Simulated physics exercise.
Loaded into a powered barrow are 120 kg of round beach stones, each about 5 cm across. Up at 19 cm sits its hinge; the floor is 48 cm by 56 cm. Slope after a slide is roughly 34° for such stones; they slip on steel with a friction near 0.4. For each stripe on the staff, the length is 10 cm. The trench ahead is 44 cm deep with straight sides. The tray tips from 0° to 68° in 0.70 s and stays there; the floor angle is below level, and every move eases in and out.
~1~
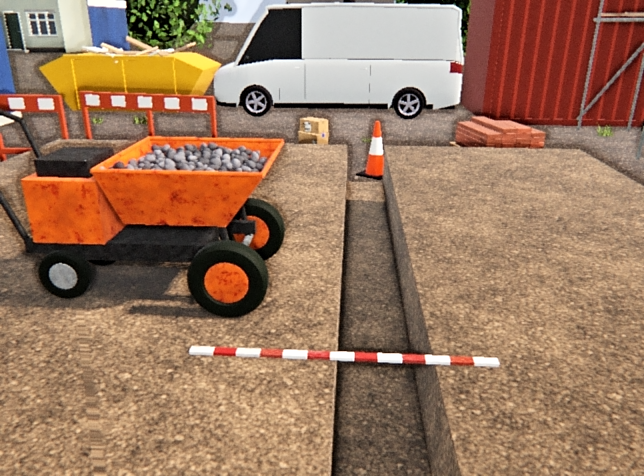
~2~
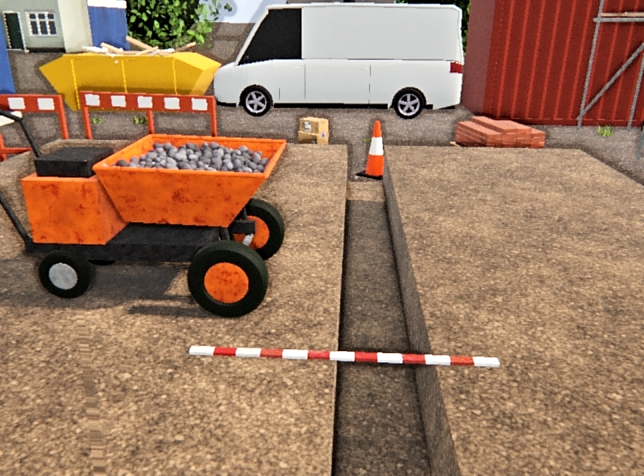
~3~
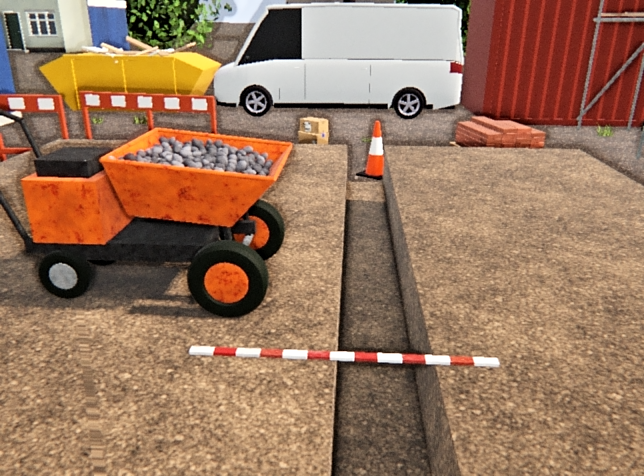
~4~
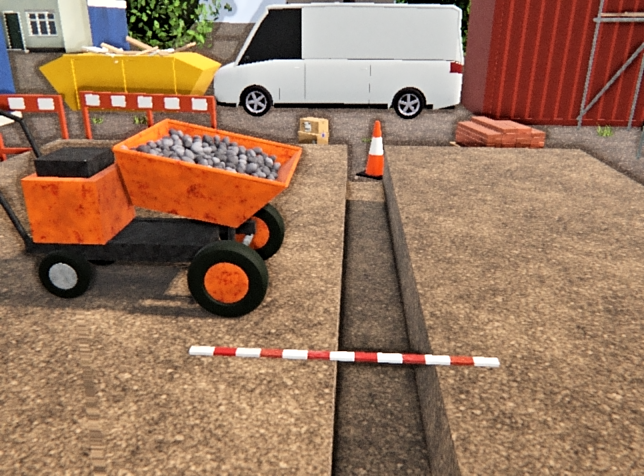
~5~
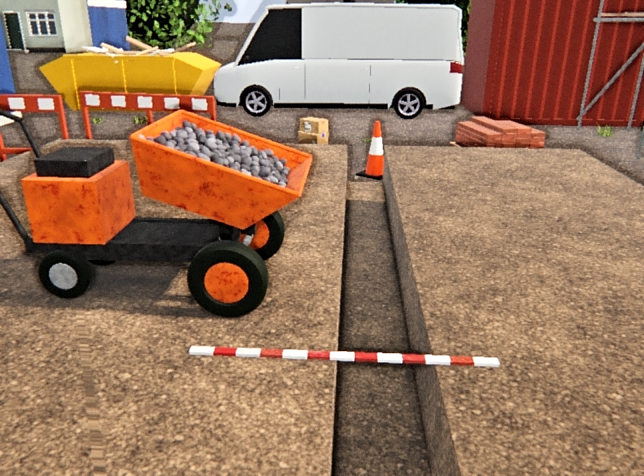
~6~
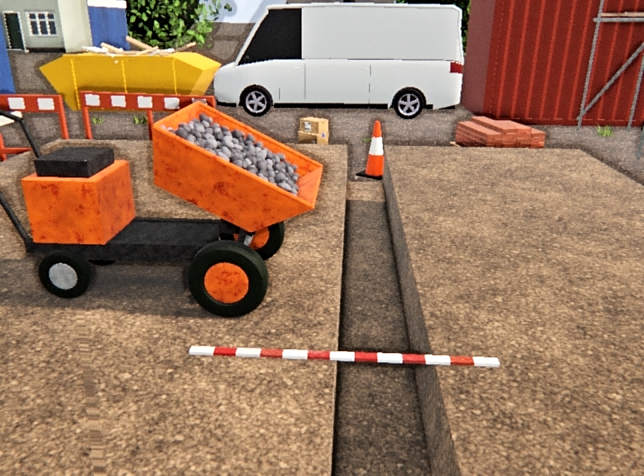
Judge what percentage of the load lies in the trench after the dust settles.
About 87 %.
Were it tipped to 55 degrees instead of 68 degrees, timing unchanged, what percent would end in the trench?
In that case some 60 per cent.
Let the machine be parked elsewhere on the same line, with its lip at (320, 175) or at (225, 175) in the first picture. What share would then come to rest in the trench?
Around 30 and then 100 percent.
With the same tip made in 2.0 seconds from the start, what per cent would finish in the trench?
That works out at about 100 in a hundred.
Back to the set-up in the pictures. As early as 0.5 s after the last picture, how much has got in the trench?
Roughly 35% by that time.
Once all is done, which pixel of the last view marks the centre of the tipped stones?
Resting centre: About (388, 350).
Then, 0.2 s after the last picture the floor is at 57°, 100 % in the tray; the foremost stones are at (335, 230).
Then, 0.5 s after the last picture the floor is at 68°, 62 % in the tray, 37 % in the trench, 1 % past the trench; the foremost stones are at (418, 281).
Then, 0.8 s after the last picture the floor is at 68°, 18 % in the tray, 69 % in the trench, 13 % past the trench; the foremost stones are at (529, 291).
Then, 2.8 s after the last picture the floor is at 68°, 0 % in the tray, 87 % in the trench, 13 % past the trench; the foremost stones are at (641, 297).
